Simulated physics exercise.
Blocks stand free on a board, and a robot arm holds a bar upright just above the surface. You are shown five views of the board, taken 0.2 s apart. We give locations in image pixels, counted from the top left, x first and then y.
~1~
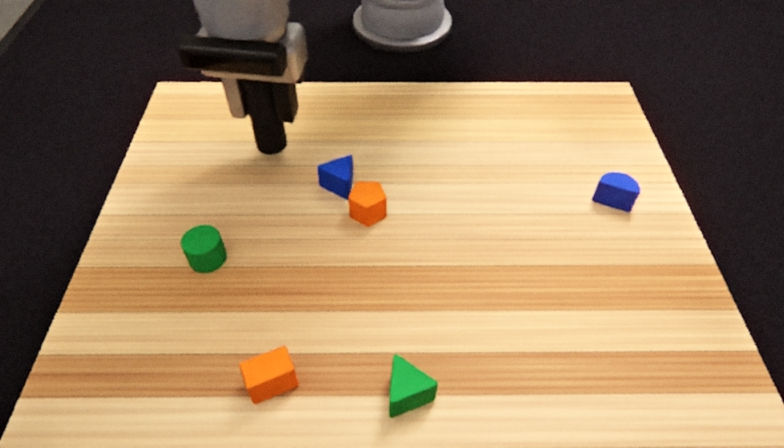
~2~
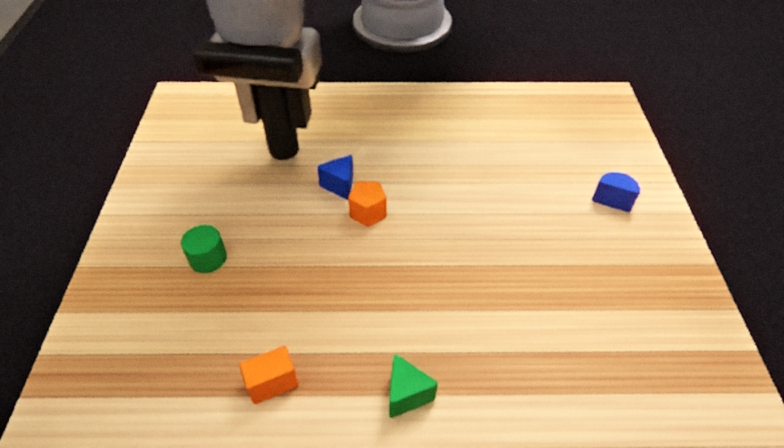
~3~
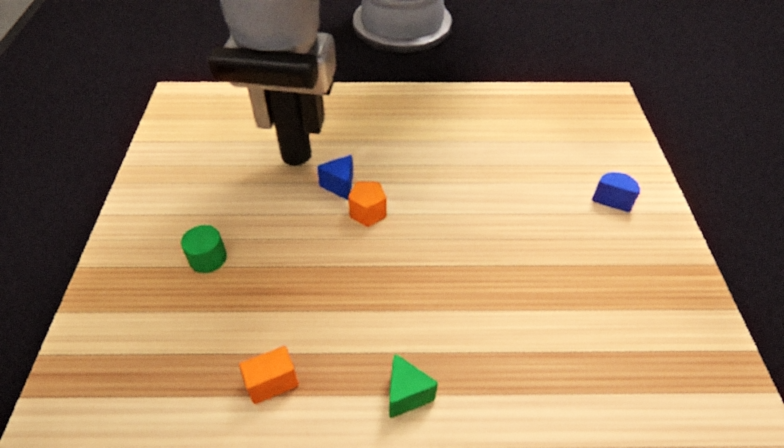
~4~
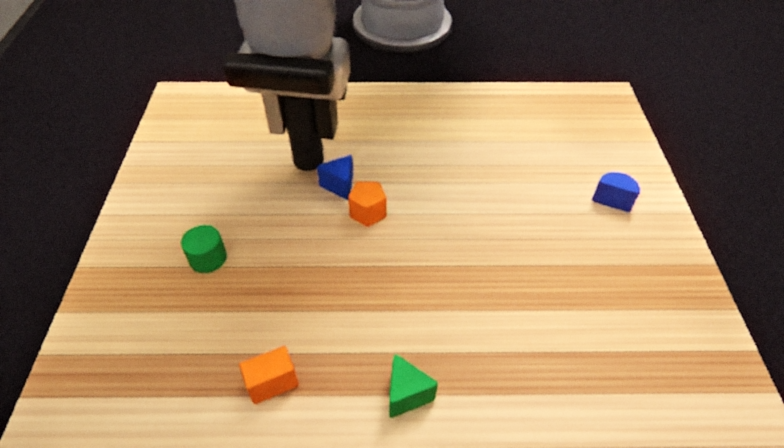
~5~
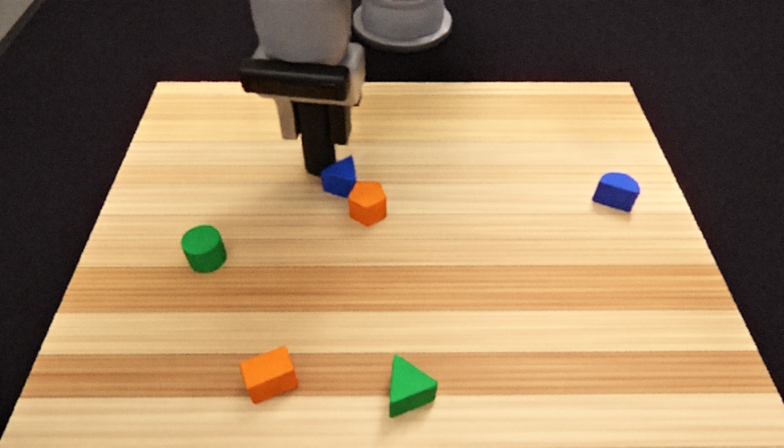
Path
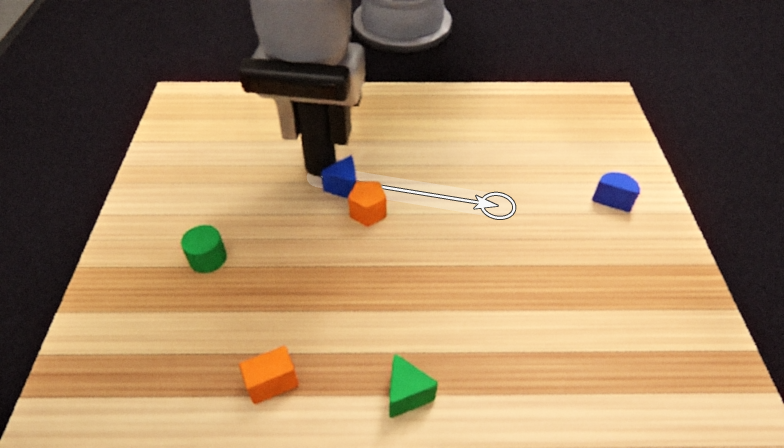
On a wooden board, a robot arm moves its bar right and slightly nudges a blue triangle.
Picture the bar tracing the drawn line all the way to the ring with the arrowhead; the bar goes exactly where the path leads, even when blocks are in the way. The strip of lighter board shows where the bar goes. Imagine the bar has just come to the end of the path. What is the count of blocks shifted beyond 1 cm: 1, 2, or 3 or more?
Shifted over 1 cm: One.
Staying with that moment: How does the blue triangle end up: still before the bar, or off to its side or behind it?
Slipped loose.
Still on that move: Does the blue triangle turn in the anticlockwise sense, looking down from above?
It seems not.
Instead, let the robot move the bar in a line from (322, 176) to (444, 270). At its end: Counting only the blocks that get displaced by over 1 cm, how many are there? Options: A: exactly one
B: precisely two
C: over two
(B)
The drawn path runs straight from (322, 176) to (498, 206).
The first path, step by step. One third of the way, bar (380, 176); blue triangle (403, 179).
Two thirds of the way, bar (439, 186); blue triangle (455, 196), turned 25° clockwise.
At the end, bar (500, 195); blue triangle (466, 202), turned 50° clockwise; orange five-sided block not moved.
